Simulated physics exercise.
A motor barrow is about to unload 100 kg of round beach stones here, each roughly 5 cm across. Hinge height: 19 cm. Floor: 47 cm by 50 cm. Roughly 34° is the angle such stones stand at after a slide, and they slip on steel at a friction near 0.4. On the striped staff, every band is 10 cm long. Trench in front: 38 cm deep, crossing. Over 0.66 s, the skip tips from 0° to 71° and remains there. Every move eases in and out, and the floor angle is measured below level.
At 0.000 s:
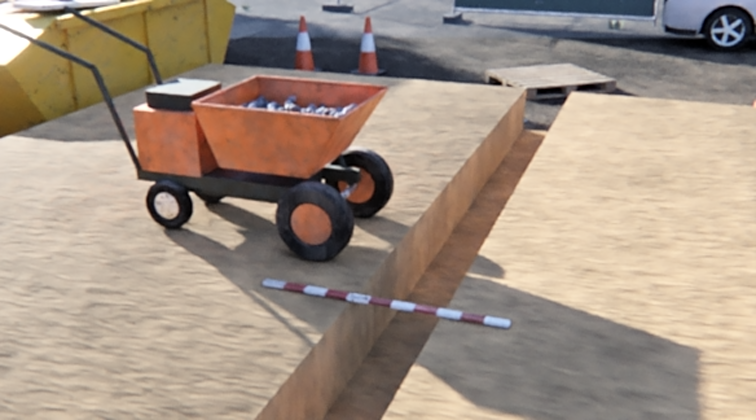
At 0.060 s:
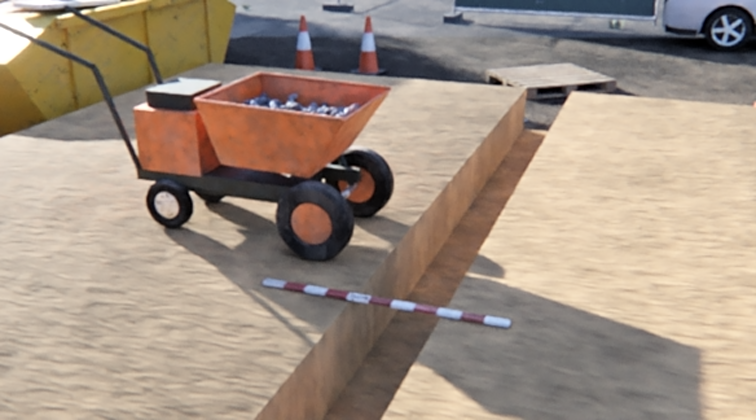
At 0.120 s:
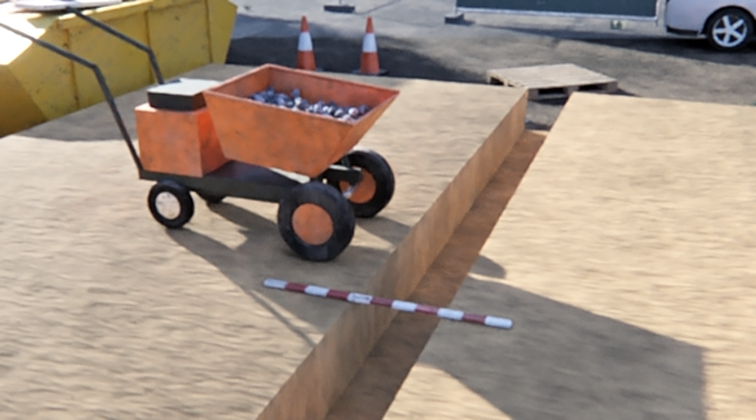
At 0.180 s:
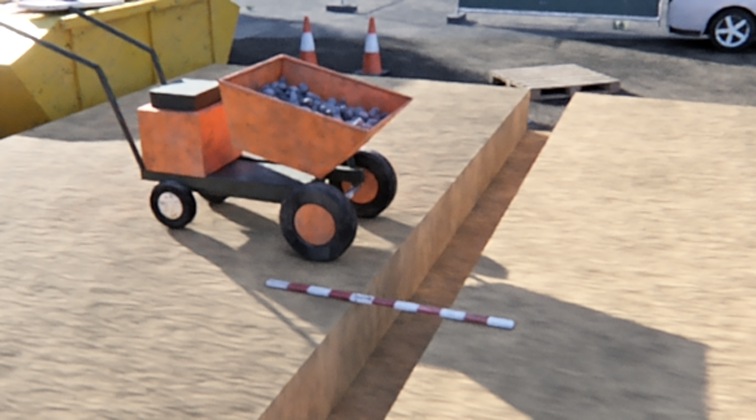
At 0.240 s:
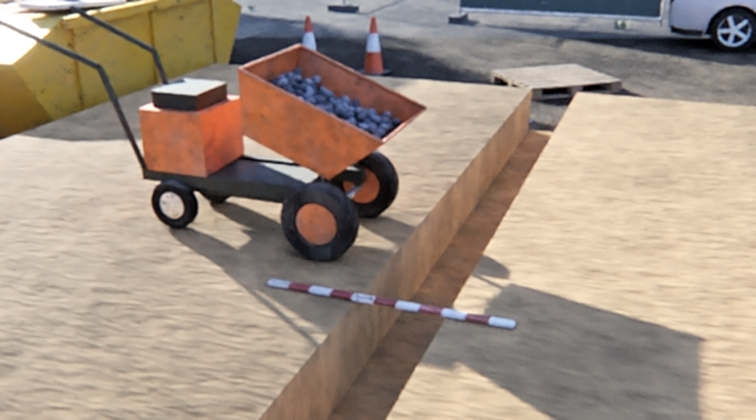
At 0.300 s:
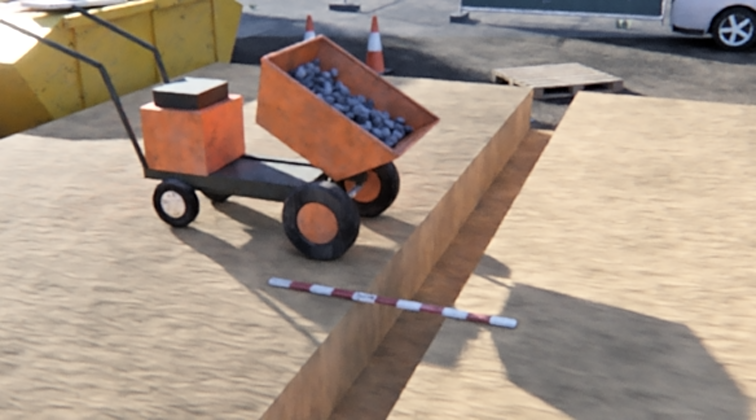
An orange skip full of grey stones tilts on a small motor barrow, seen from above and to one side on a sandy, flat-topped bank cut by a trench. The barrow stands at left on black tyres, near a red-and-white staff reaching over the trench edge, with a yellow container, cones and a white car behind. The skip's rear rises slowly, then steeply, its front lip dipping rightward, while the wheels stay put and the view barely shifts.
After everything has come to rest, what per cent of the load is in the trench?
I would say 43 percent.
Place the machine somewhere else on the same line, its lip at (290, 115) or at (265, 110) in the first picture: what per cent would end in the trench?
About 90 per cent from the first spot, about 95 from the second.
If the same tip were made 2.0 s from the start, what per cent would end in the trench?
I'd put it at roughly 70 per cent.
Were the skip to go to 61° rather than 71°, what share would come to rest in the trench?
I'd guess some 30 in a hundred.
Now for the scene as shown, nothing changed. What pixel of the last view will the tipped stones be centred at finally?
The resting stones are centred at roughly (501, 255).
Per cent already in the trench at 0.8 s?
Some 10 per cent.
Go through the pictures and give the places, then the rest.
The first picture shows lip at (340, 119), floor tilted 0°, highest stones at (285, 110).
In the second picture, the skip is at 2°, its lip at (343, 120); the top of the load is at (268, 106); the stones move at 0.4 m/s on average.
The third picture shows lip at (353, 125), floor tilted 6°, highest stones at (264, 98); the stones move at 0.7 m/s on average.
In the fourth picture, the skip is at 13°, its lip at (368, 132); the top of the load is at (274, 89); the stones move at 1.0 m/s on average.
The fifth picture shows lip at (383, 143), floor tilted 21°, highest stones at (290, 78); the stones move at 1.2 m/s on average.
In the sixth picture, the skip is at 31°, its lip at (398, 157); the top of the load is at (308, 69); the stones move at 1.3 m/s on average.
After 0.5 s the floor is at 61°; 100 % in the skip; the foremost stones are at (419, 184).
After 0.8 s the floor is at 71°; 79 % in the skip, 10 % in the trench, 11 % past the trench; the foremost stones are at (505, 242).
After 1.1 s the floor is at 71°; 28 % in the skip, 17 % in the trench, 55 % past the trench; the foremost stones are at (658, 282).
After 3.1 s the floor is at 71°; 0 % in the skip, 43 % in the trench, 57 % past the trench; the foremost stones are past the picture's edge.
